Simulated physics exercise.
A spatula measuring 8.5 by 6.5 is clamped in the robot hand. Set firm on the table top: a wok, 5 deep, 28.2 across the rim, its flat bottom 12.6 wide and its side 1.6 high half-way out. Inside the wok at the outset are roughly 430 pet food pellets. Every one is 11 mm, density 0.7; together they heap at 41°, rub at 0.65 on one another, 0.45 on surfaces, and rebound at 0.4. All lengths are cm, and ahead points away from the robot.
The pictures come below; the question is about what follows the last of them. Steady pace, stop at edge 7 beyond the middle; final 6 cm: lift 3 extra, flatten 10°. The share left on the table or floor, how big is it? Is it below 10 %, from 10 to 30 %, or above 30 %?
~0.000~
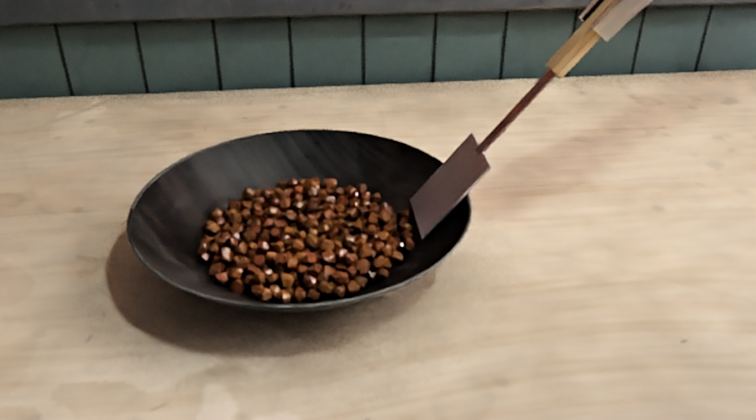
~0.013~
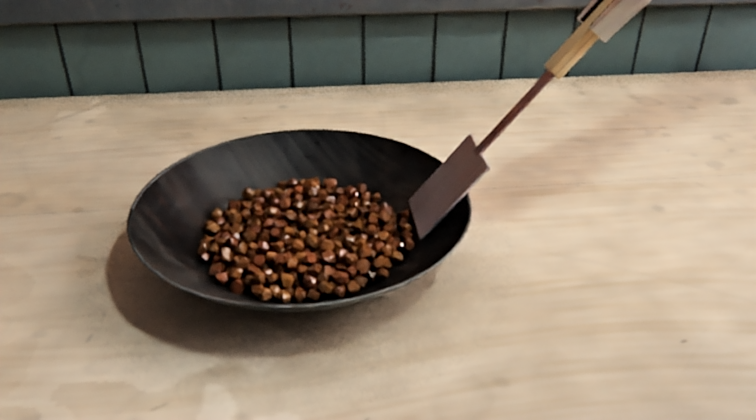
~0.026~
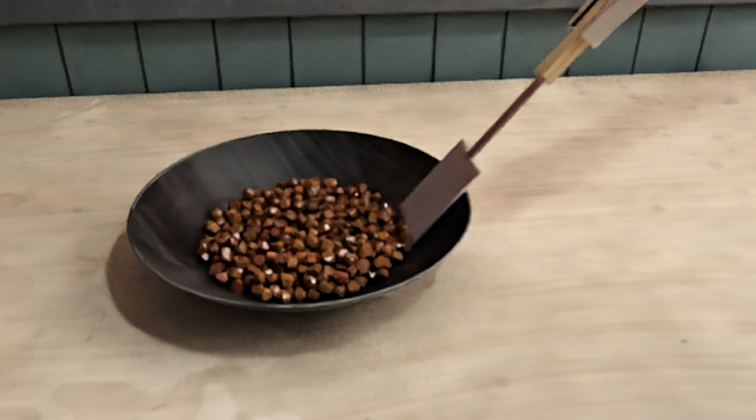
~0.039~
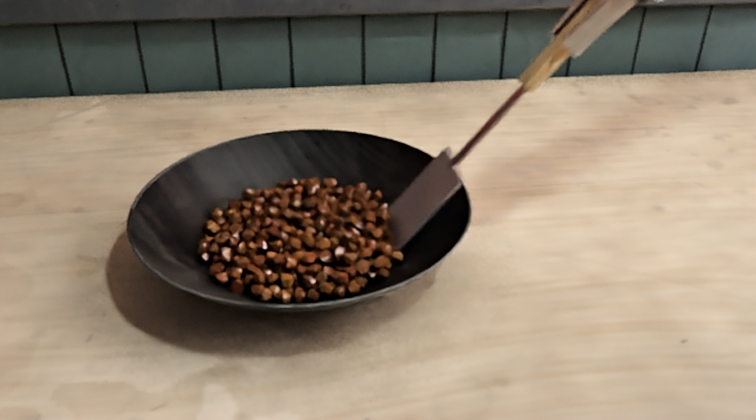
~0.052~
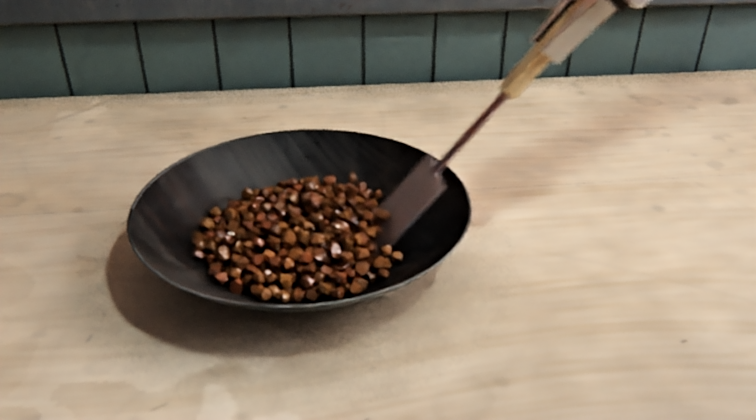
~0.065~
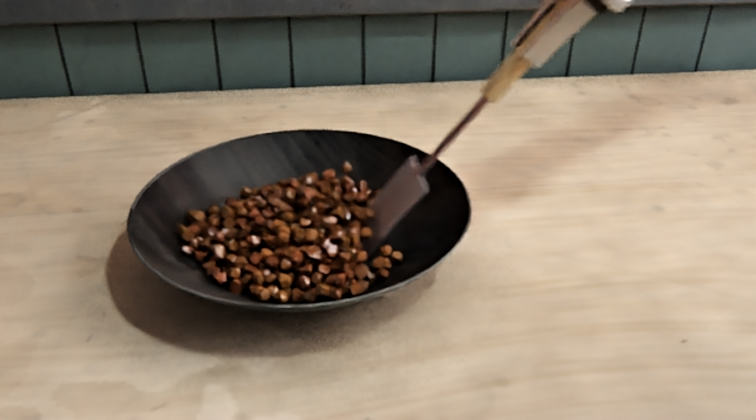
From 10 to 30 %.
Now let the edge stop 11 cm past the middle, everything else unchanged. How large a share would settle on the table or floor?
Close to 35 per cent would end on the table or floor.
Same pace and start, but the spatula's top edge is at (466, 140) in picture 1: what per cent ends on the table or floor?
I'd estimate around 15 per cent.
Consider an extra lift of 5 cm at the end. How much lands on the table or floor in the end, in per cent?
Roughly 15 percent of it.
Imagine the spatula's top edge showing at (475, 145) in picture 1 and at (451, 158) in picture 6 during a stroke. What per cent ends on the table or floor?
About 0 per cent.
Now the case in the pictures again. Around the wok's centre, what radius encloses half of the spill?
26 cm or so.
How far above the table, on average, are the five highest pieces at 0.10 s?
Height: Approx. 6 cm.
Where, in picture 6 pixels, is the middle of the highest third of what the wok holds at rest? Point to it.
I'd put it close to (204, 228).
By 0.10 s, sloping 51°, highest piece 6 above the table; 433 in the wok.
By 0.13 s, sloping 48°, highest piece 6 above the table; 433 in the wok.
By 0.34 s, sloping 41°, highest piece 7 above the table; 358 in the wok, 51 on the table or floor, 24 on the blade or in flight.
By 1.39 s, sloping 41°, highest piece 5 above the table; 357 in the wok, 76 on the table or floor.
Final count, 357 in the wok, 76 on the table or floor. That is 18 % on the table or floor.
